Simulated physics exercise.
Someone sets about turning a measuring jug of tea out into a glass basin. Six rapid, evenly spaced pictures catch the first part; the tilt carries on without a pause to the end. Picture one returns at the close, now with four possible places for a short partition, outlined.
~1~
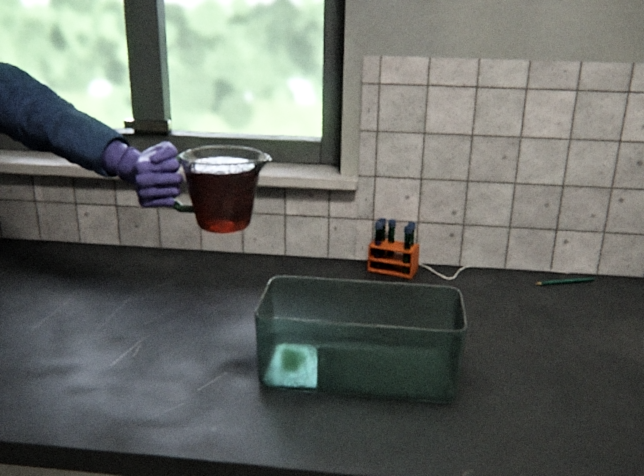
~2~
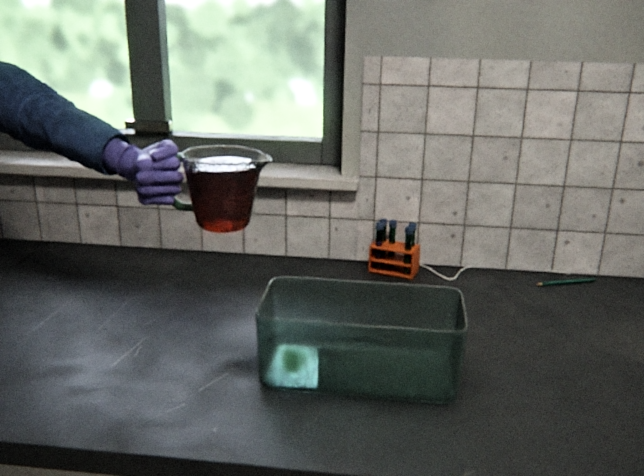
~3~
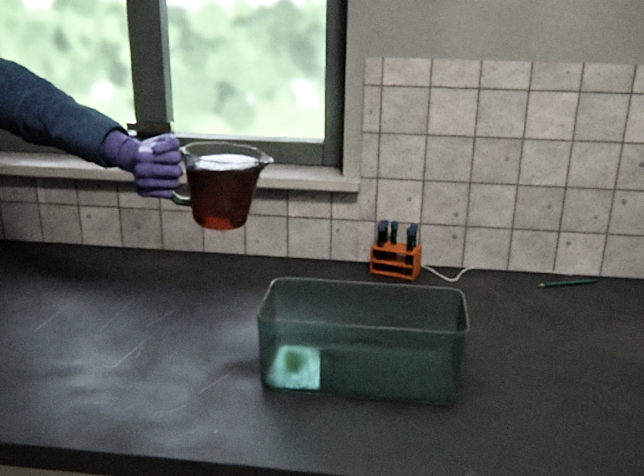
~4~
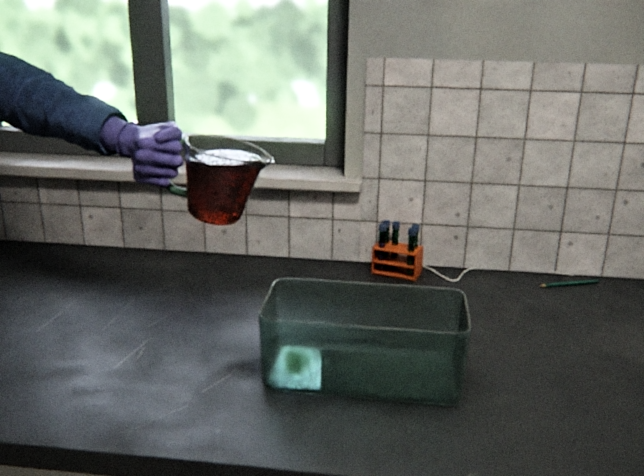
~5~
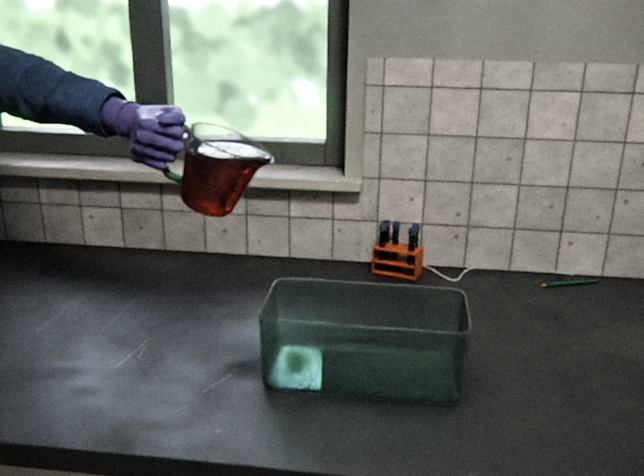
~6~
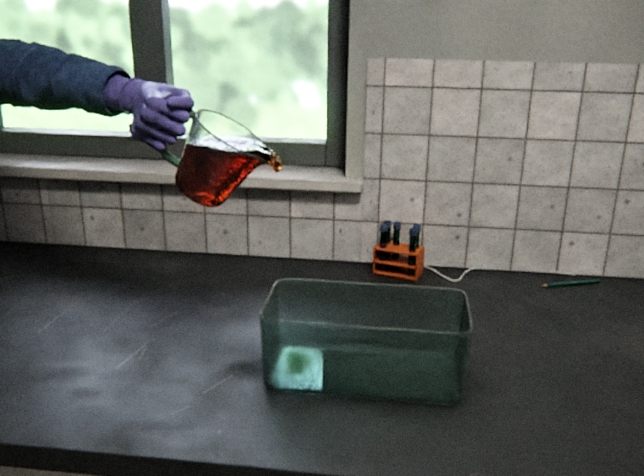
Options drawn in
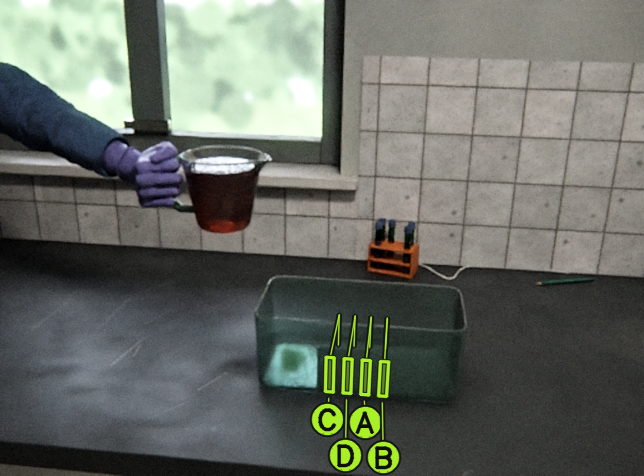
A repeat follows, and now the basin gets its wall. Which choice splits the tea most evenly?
The best slot is D.
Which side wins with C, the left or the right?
The right one.
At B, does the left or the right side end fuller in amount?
More ends on the left.
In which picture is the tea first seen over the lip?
In picture 6.
On the marked copy, A at (364, 400); B at (382, 402); C at (328, 397); D at (346, 399).
If A is chosen, about 90 % ends left of the wall and 5 % right of it; 5 % is lost outside.
If B is chosen, about 91 % ends left of the wall and 3 % right of it; 6 % is lost outside.
If C is chosen, about 12 % ends left of the wall and 85 % right of it; 3 % is lost outside.
If D is chosen, about 45 % ends left of the wall and 51 % right of it; 3 % is lost outside.
